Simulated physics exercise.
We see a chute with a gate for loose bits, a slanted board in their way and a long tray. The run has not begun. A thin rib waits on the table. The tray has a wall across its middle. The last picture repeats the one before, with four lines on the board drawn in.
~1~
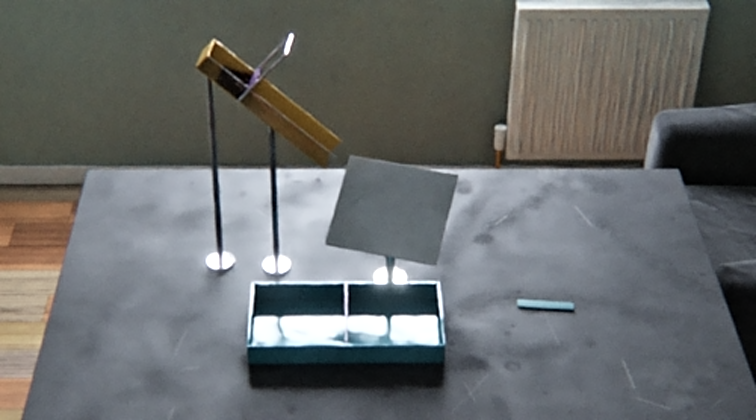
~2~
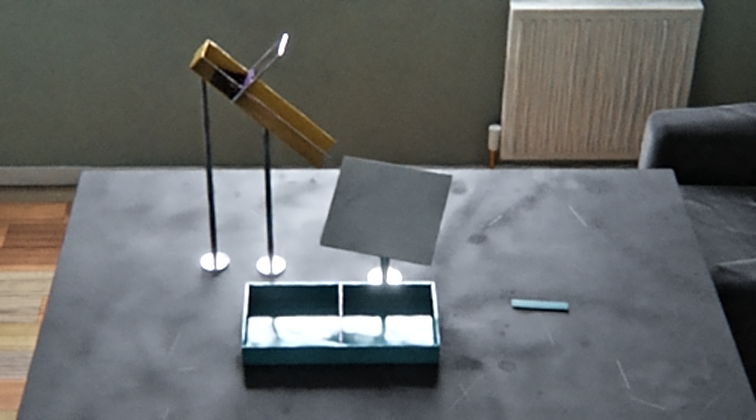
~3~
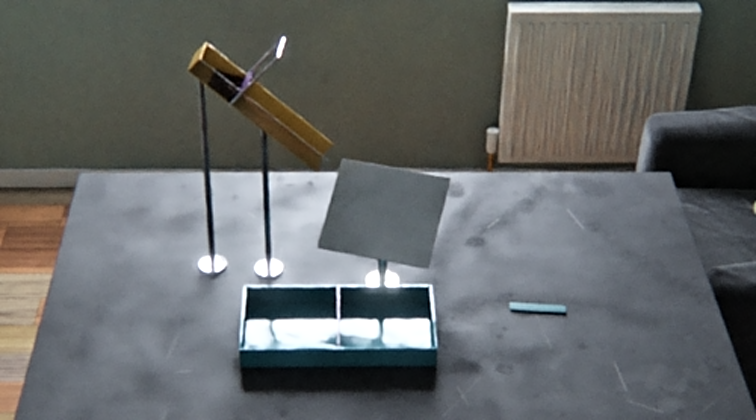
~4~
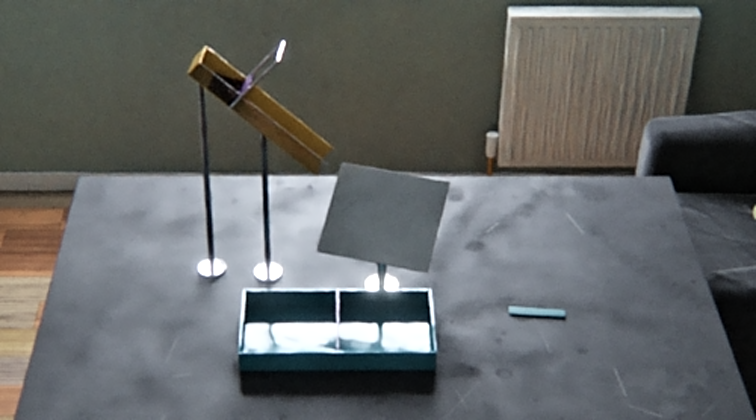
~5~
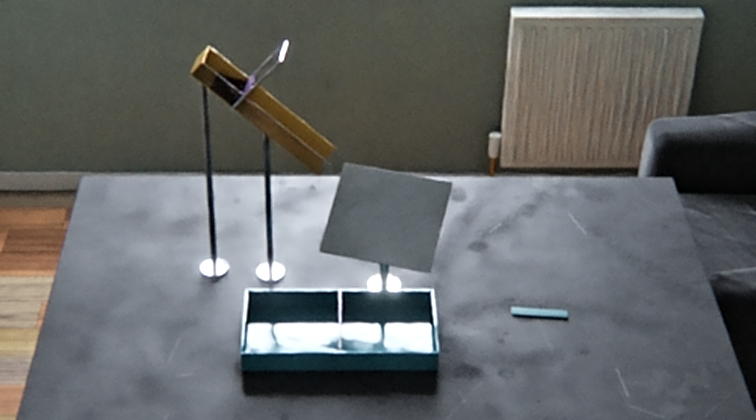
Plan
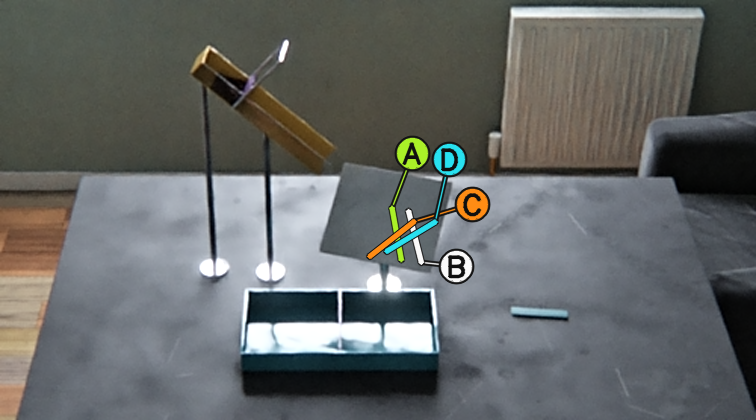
In a room with a white radiator on a grey-green wall and a dark armchair at the right, a dark grey table is seen from the front and slightly above. A yellowish-brown chute on two thin posts slopes down rightward above a tilted grey board and a divided teal tray, with a thin teal strip lying to the right. Nothing on the table moves; only the camera shifts slightly.
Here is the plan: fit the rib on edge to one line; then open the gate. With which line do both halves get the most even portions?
Take C.
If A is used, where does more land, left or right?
Right.
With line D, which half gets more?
Right.
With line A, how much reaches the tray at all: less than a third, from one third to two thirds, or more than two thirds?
More than two thirds.
On the marked copy, line A from (392, 208) to (401, 259); line B from (408, 211) to (421, 262); line C from (414, 221) to (369, 256); line D from (435, 222) to (386, 251).
Choosing A, of what is caught, a small part in the left half, nearly all in the right.
Choosing B, of what is caught, a small part in the left half, nearly all in the right.
Choosing C, of what is caught, about a third in the left half, about two thirds in the right.
Choosing D, of what is caught, a small part in the left half, nearly all in the right.
